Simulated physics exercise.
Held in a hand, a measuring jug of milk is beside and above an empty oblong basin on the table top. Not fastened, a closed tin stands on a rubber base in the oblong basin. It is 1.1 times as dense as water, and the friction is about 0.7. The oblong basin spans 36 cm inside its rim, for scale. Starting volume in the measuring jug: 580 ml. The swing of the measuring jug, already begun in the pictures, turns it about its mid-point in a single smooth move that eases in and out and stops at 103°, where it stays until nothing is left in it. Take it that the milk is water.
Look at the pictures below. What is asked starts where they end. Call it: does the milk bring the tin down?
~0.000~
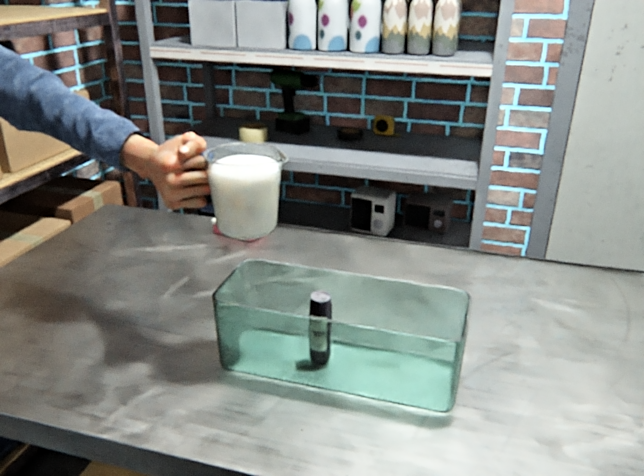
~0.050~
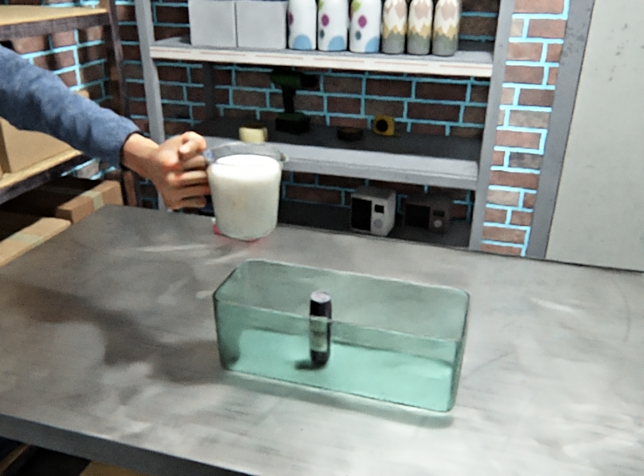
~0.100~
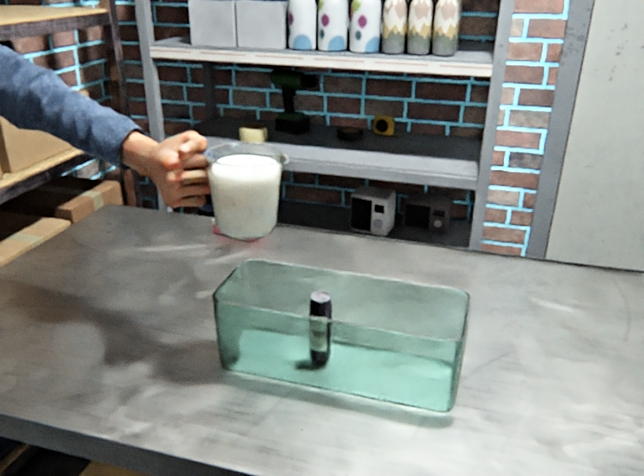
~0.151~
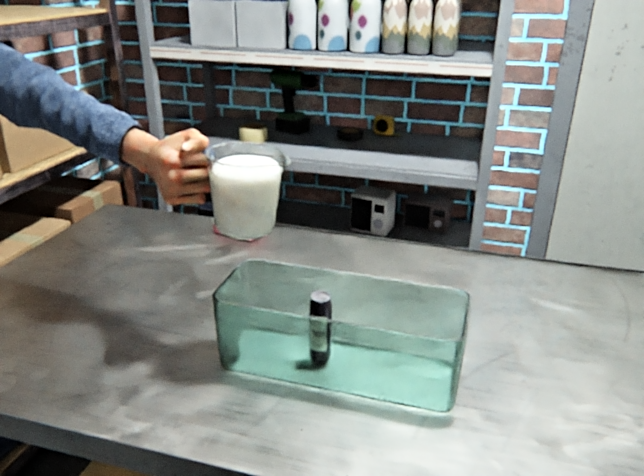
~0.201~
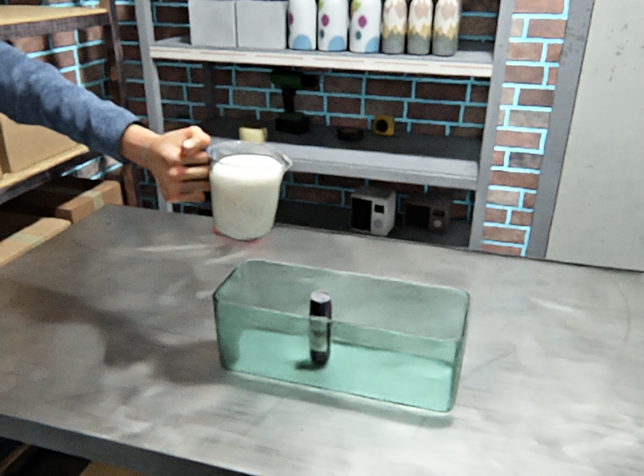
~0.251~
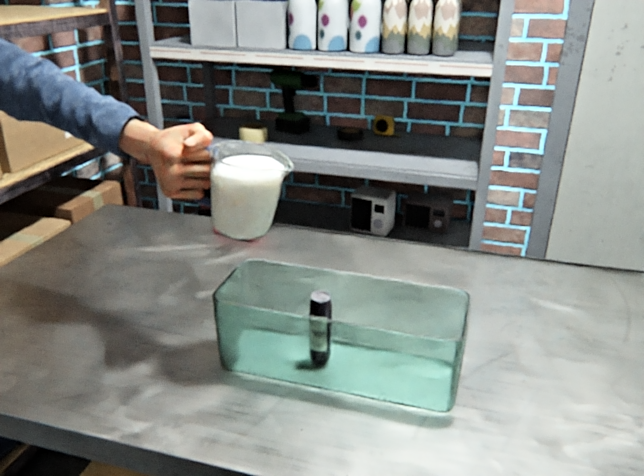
Call: Not brought down.
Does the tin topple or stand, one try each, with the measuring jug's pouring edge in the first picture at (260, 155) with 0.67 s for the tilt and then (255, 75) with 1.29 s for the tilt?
The tin overturns the first time and stays vertical the second time.
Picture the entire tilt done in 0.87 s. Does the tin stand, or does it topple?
In that case the tin stays vertical.
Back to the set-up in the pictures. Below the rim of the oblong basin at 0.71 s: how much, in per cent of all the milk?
Near 5 in a hundred.
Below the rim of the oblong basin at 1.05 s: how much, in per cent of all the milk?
Some 54 percent.
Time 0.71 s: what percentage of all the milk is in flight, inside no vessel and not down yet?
Estimate: About 16 % of all of it.
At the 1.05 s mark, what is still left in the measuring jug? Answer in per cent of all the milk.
26 in a hundred, give or take.
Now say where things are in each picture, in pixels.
In the first picture, tilt 0°; pouring edge (287, 160); surface from (214, 161) to (280, 168); the oblong basin's rim runs from (228, 279) to (468, 316); the tin's top is at (321, 299).
In the second picture, tilt 0°; pouring edge (287, 160); surface from (215, 161) to (280, 168).
In the third picture, tilt 2°; pouring edge (288, 161); surface from (215, 161) to (280, 168).
In the fourth picture, tilt 3°; pouring edge (289, 163); surface from (215, 161) to (281, 169).
In the fifth picture, tilt 6°; pouring edge (291, 165); surface from (217, 161) to (282, 169).
In the sixth picture, tilt 9°; pouring edge (293, 168); surface from (218, 162) to (284, 170).
By 0.71 s the tilt is 60° and 80 per cent is still to pour; the tin stands where it began.
By 1.05 s the tilt is 95° and 26 per cent is still to pour; the tin stands where it began.
By 1.40 s the tilt is 103° and 1 per cent is still to pour; the tin stands where it began.
By 1.79 s the tilt is 103° and 0 per cent is still to pour; the tin stands where it began.
At rest the tin stands where it began.
